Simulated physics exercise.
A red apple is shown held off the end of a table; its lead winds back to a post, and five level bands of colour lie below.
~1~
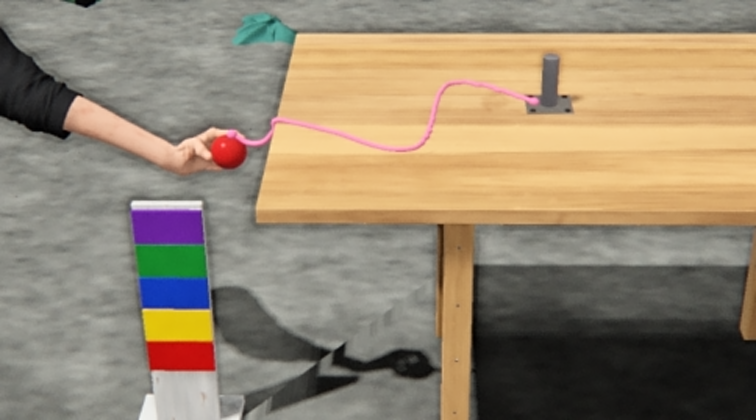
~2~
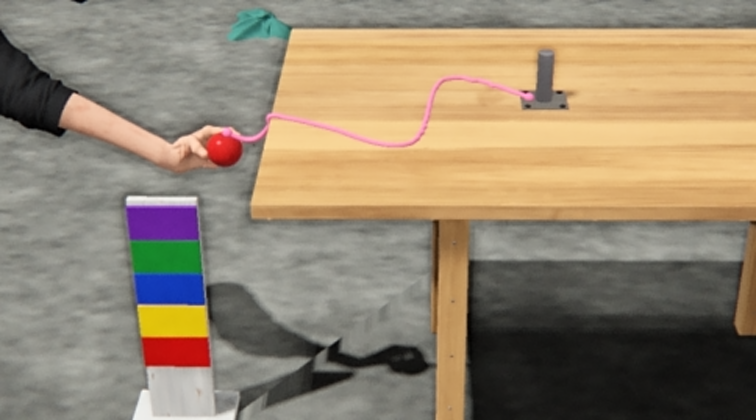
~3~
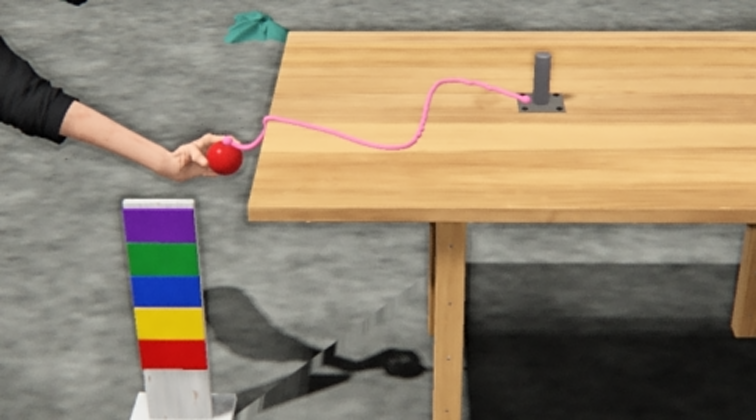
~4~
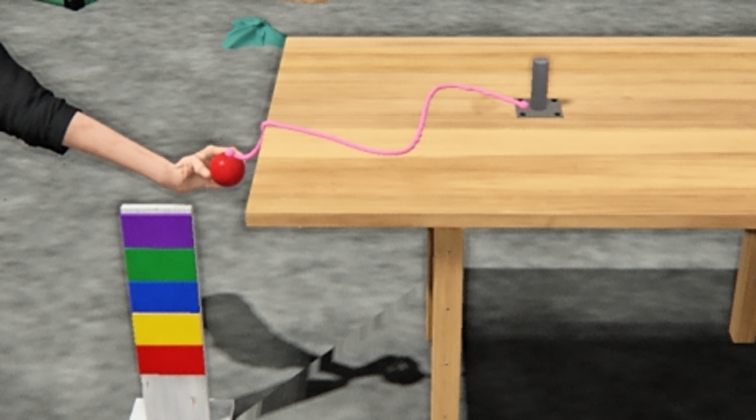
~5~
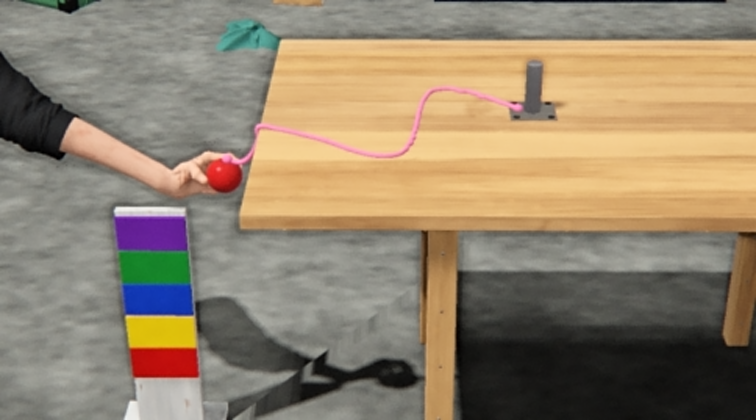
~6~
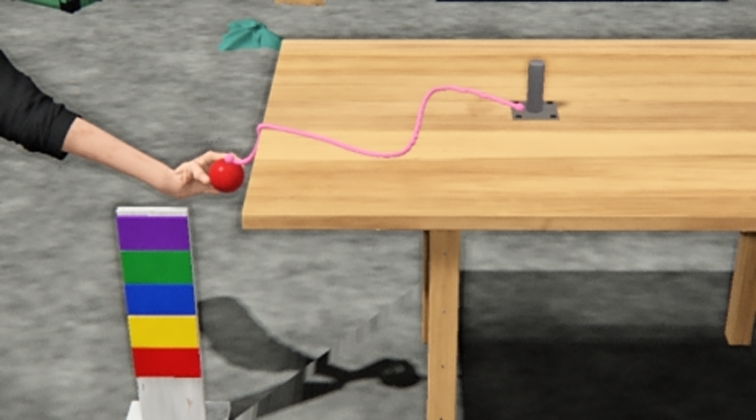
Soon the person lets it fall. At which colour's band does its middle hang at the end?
The yellow band.
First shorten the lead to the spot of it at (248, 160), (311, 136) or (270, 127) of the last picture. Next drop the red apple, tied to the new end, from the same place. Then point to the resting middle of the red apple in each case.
First (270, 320), then (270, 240), then (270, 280).
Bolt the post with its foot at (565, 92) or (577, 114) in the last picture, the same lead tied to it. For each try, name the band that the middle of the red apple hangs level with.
Try one - blue; try two - blue.
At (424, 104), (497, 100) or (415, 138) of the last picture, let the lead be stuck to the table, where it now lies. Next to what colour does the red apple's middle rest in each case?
First try blue, second try yellow, third try purple.
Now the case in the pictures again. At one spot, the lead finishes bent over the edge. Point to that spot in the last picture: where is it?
(406, 151).
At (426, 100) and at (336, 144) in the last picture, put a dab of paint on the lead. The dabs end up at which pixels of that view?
They finish at (388, 111) and (268, 185) respectively.
A little later, apple near (240, 301); level with blue.
Next, apple near (293, 308); level with yellow.
Later still, apple near (268, 322); level with yellow.
When it is over, apple near (277, 322); level with yellow. Its centre hangs level with the yellow band.
